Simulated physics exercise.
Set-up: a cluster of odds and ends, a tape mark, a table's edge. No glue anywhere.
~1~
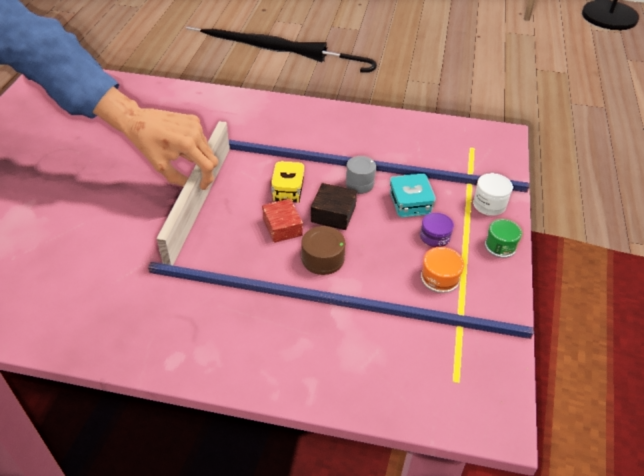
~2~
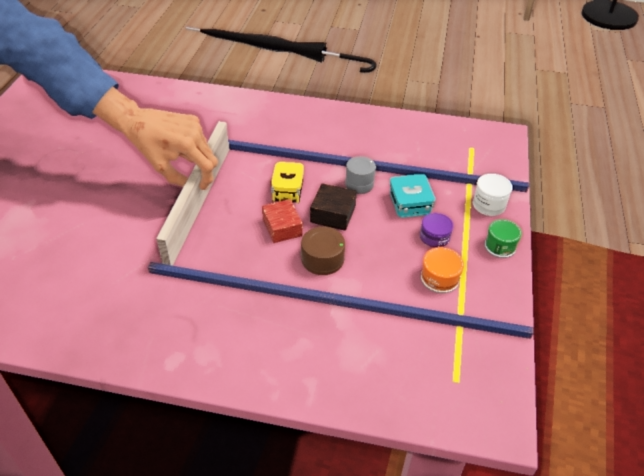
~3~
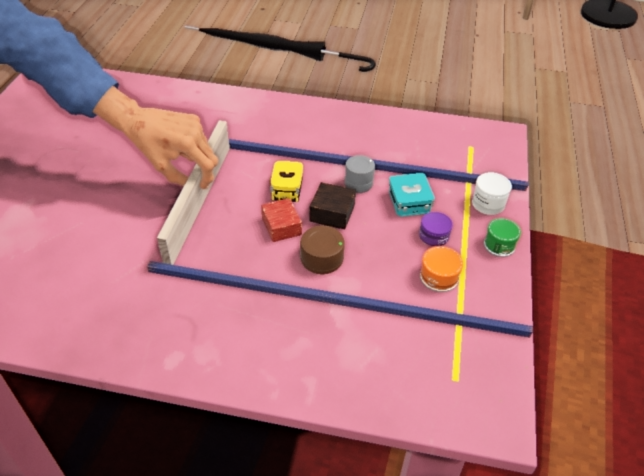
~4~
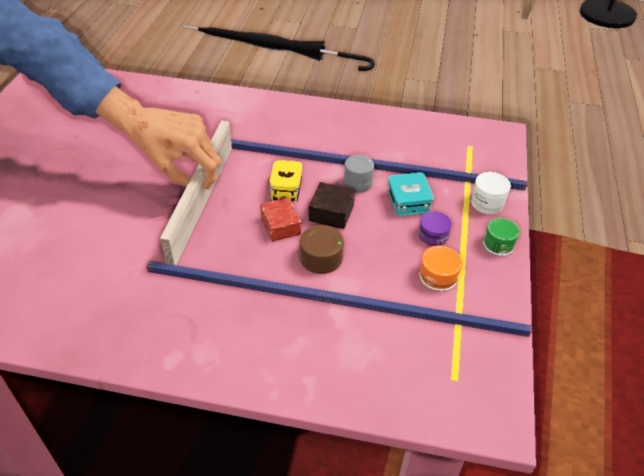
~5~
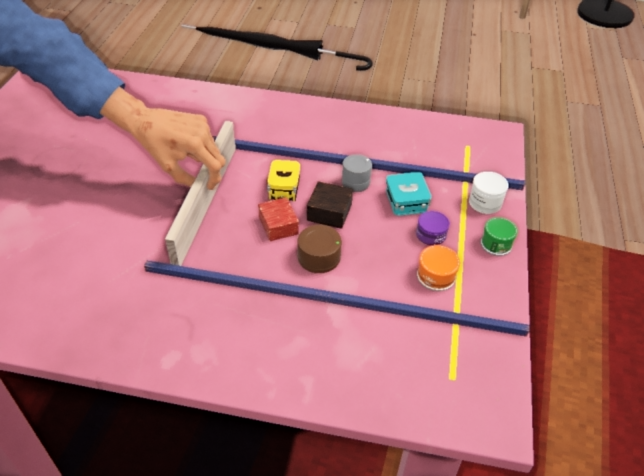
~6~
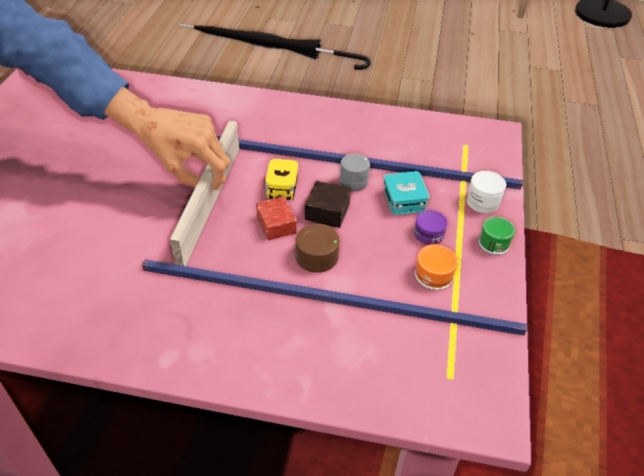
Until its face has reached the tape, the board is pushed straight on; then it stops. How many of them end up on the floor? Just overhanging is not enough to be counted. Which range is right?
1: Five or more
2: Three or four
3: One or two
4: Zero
(2) Three or four.
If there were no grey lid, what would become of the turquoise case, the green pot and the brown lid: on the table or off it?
In that case the turquoise case stays where it is, the green pot goes off the edge, the brown lid stays where it is.
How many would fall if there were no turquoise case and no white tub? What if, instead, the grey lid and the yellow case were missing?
Falls come to 2 the first time and 0 the other time.
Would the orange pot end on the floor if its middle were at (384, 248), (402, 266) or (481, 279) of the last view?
In order, it holds its place; holds its place; holds its place.
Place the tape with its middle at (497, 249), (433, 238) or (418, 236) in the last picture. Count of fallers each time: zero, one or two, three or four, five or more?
At least five; just one or two; either one or two.
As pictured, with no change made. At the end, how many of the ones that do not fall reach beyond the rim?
It totals 3.
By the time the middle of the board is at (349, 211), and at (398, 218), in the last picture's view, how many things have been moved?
That makes 7 at the first spot and 10 at the second.
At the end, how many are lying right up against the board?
Contact count: 4.
Soon after, none off yet; green pot at rest near (497, 236); white tub at rest near (486, 192); orange pot at rest near (436, 267).
Then, none off yet; green pot tipped well over near (544, 247); white tub moved about its own width near (514, 197); orange pot moved about its own width near (479, 269).
At rest, the number that fall off is three or four; fallen, purple tub, white tub and green pot.
